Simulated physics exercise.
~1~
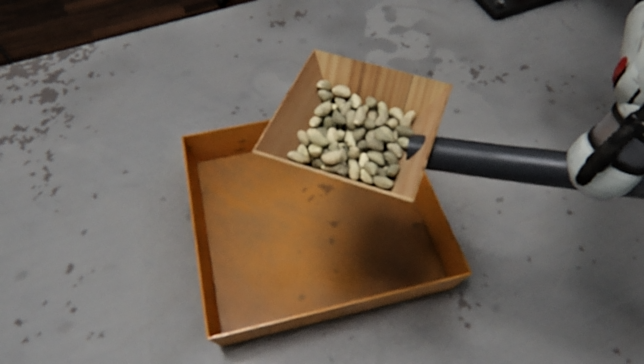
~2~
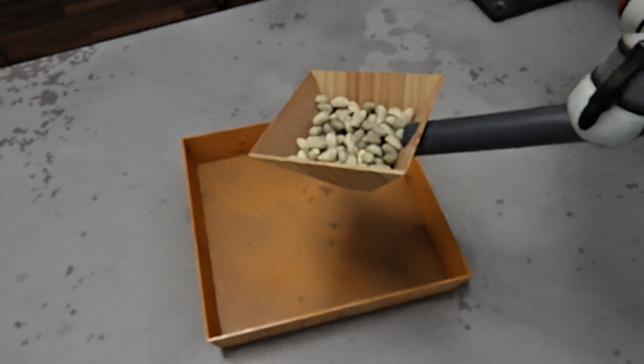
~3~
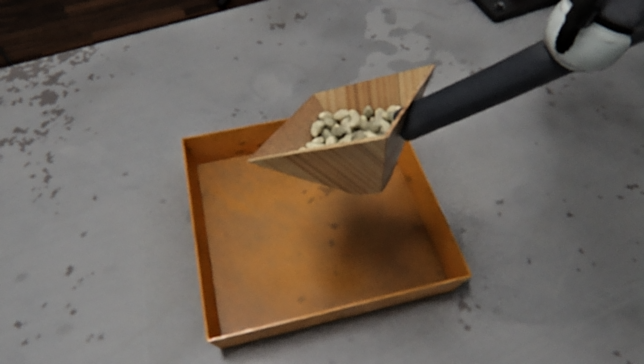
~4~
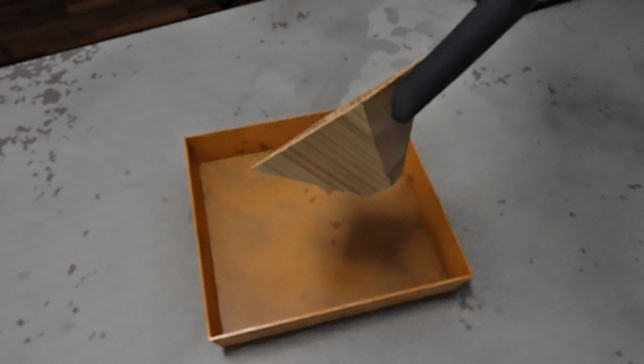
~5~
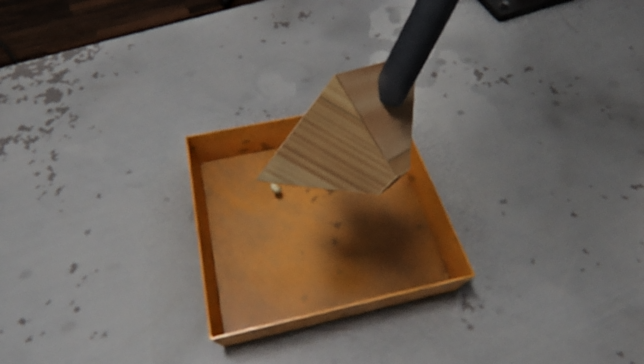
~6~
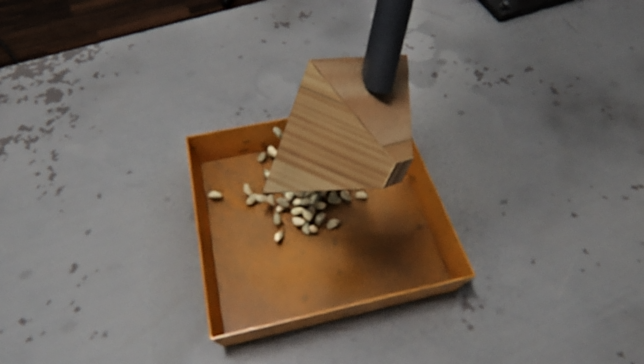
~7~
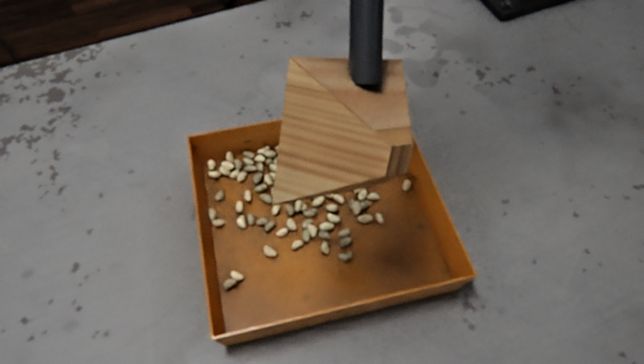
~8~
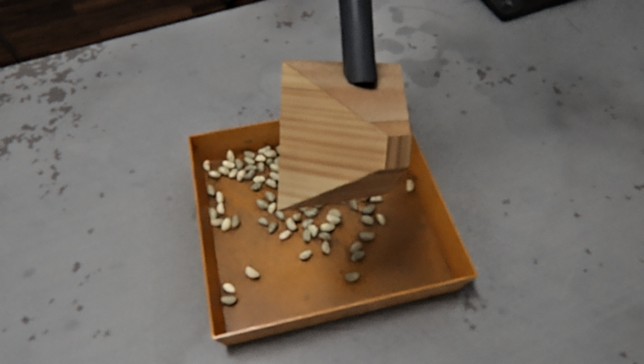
A wooden scoop full of pale, whitish beans is held on a dark handle by a robotic arm at the right, above a shallow, empty orange-brown tray on a mottled grey surface, seen from above at an angle. The arm tips the scoop steadily toward the left, hiding the beans behind its wooden side. A first bean drops, then a stream pours into the tray beneath the scoop's lip. The beans scatter across the tray's back and middle while the scoop tilts past upright. Finally the emptied scoop hangs mouth-down over the tray, with the beans lying spread inside.
